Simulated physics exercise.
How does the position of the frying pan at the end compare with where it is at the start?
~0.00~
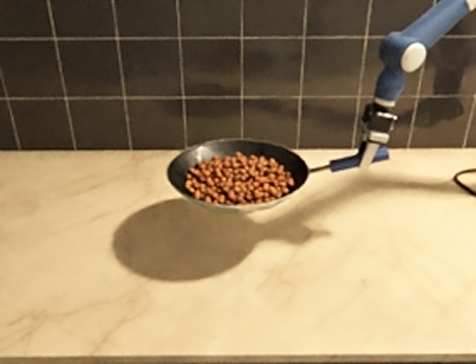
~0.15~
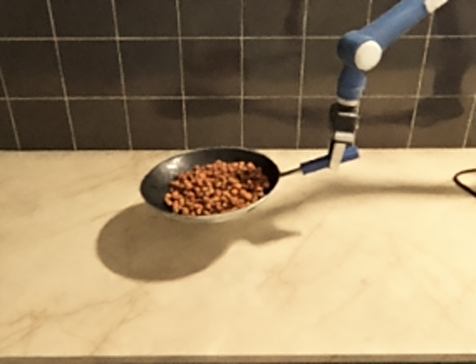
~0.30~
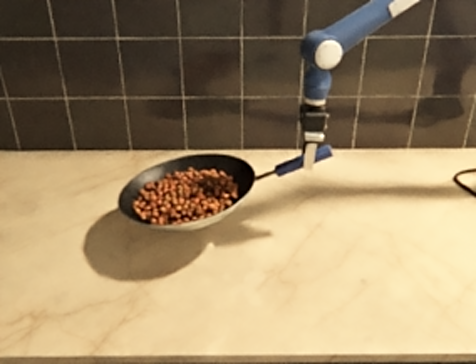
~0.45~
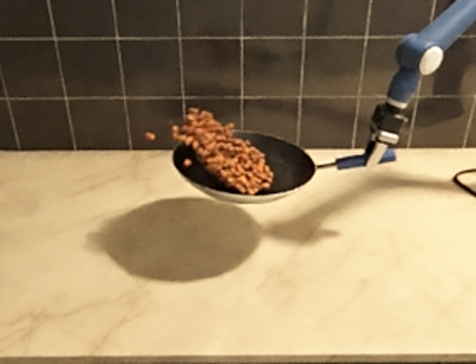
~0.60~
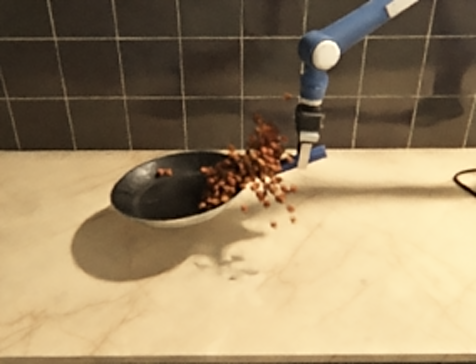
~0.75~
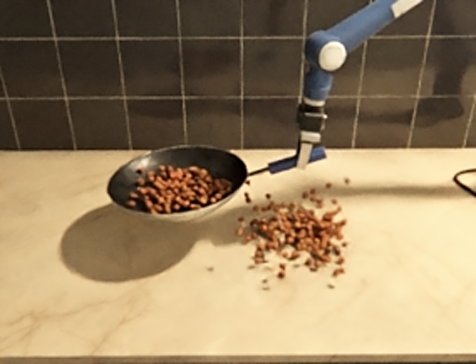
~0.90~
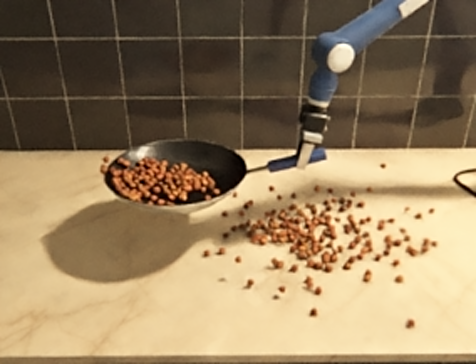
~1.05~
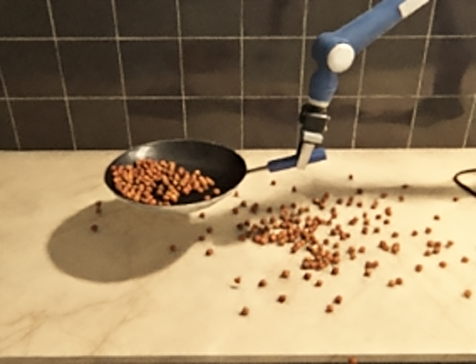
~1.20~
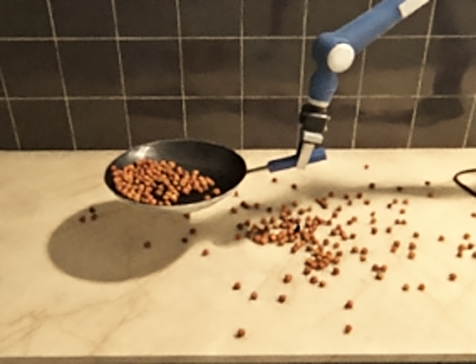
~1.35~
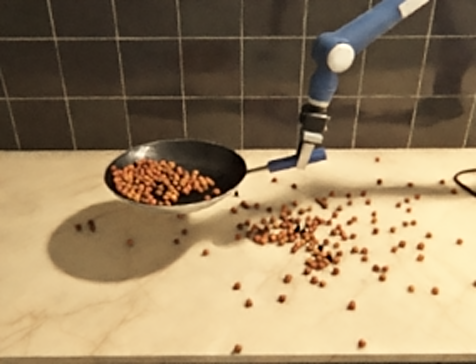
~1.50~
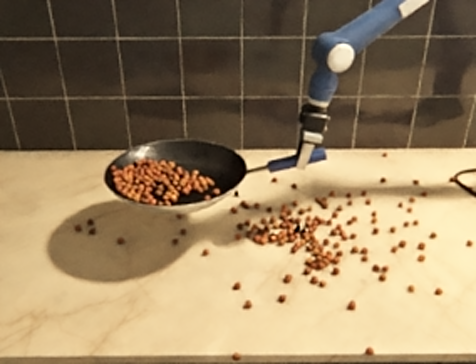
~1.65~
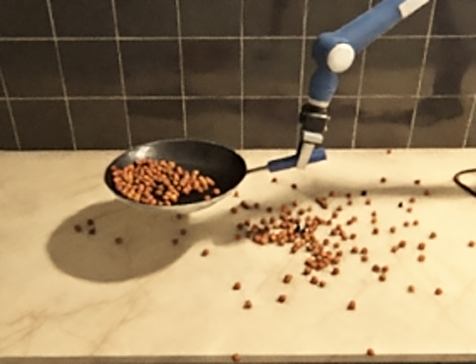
At the end the frying pan is held further to the left over the counter than it is at the start, at about the same height.
We see a blue and white robot arm move a frying pan of hazelnuts left above a marble counter, then jerk it right and back left, tossing many nuts out; they scatter across the counter while the rest stay in the pan.
